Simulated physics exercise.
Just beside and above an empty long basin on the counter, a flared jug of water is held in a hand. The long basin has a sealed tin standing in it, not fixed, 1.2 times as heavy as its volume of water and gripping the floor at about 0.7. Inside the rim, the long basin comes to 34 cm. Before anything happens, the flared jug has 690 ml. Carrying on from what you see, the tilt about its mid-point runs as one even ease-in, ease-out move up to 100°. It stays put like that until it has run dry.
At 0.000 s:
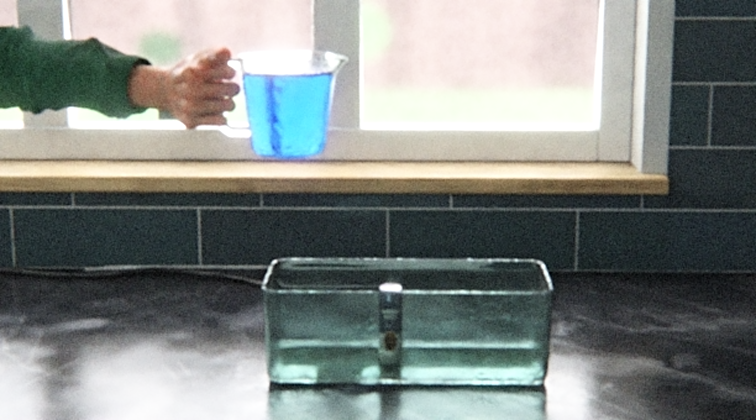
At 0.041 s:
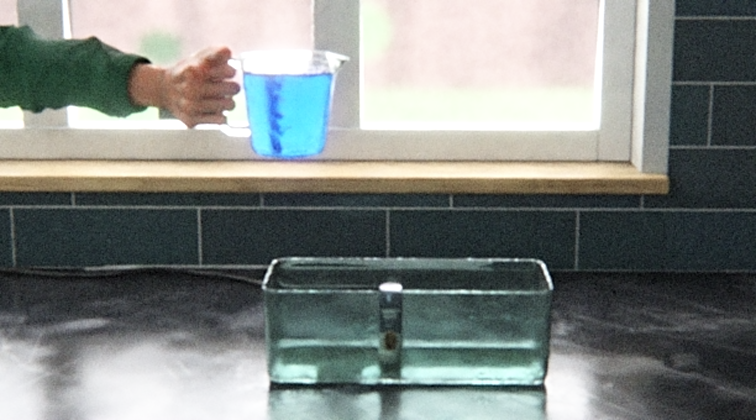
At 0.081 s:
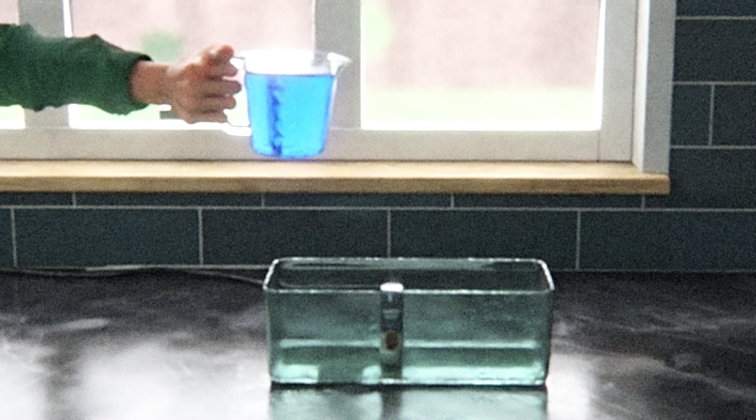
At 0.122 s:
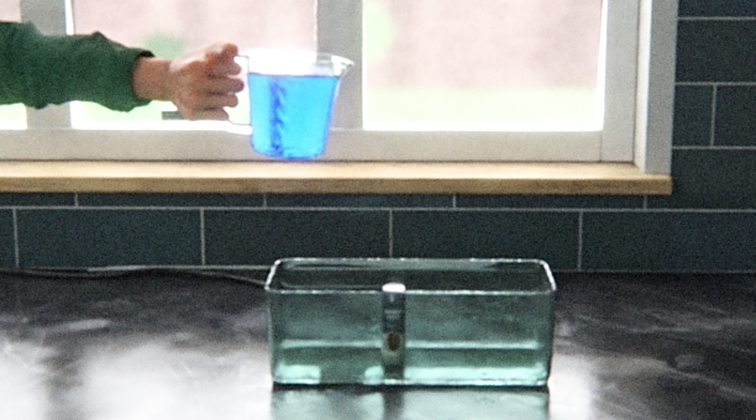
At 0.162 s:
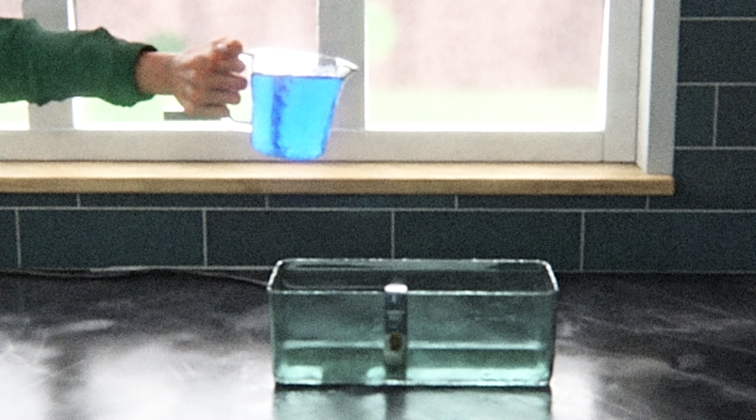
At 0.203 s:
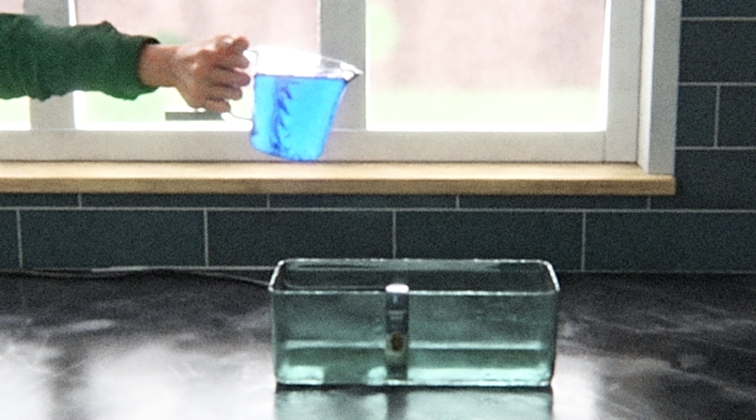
To begin with, a hand in a green sleeve holds a clear flared jug of bright blue water almost level in front of a window, above an empty long glass basin on a dark counter. The hand then gradually leans the jug slightly to the right, its spout side dipping while the basin stays empty.
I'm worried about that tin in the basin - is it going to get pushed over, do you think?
No, it will not come down.
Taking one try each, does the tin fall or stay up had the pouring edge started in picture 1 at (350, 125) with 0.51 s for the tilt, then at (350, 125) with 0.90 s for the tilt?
Trial 1 - tin tips; trial 2 - tin tips.
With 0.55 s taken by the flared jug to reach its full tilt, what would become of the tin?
With that tilt, the tin stays on its base.
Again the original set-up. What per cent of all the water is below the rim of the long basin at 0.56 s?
Near 3 in a hundred.
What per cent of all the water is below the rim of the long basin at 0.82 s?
I'd say roughly 50 in a hundred of it.
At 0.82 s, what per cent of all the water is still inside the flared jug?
Roughly 20 percent remains.
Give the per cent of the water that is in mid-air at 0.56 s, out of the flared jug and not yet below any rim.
24 per cent.
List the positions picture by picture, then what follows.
In the first frame, it leans 0°; its right rim is at (348, 58); the water meets the walls at (243, 70) and (334, 70); the long basin's rim runs from (268, 276) to (547, 278); the tin's top is at (391, 291).
In the second frame, it leans 1°; its right rim is at (348, 58); the water meets the walls at (244, 69) and (334, 70).
In the third frame, it leans 2°; its right rim is at (351, 59); the water meets the walls at (246, 69) and (335, 71).
In the fourth frame, it leans 4°; its right rim is at (354, 63); the water meets the walls at (249, 69) and (340, 73).
In the fifth frame, it leans 8°; its right rim is at (359, 67); the water meets the walls at (254, 70) and (344, 74).
In the sixth frame, it leans 12°; its right rim is at (362, 72); the water meets the walls at (257, 71) and (349, 75).
After 0.56 s the tilt is 69° and 73 per cent is still to pour; the tin stands where it began.
After 0.82 s the tilt is 98° and 21 per cent is still to pour; the tin stands where it began.
After 1.10 s the tilt is 100° and 1 per cent is still to pour; the tin stands where it began.
After 1.40 s the tilt is 100° and 0 per cent is still to pour; the tin stands where it began.
In the end the tin stands where it began.
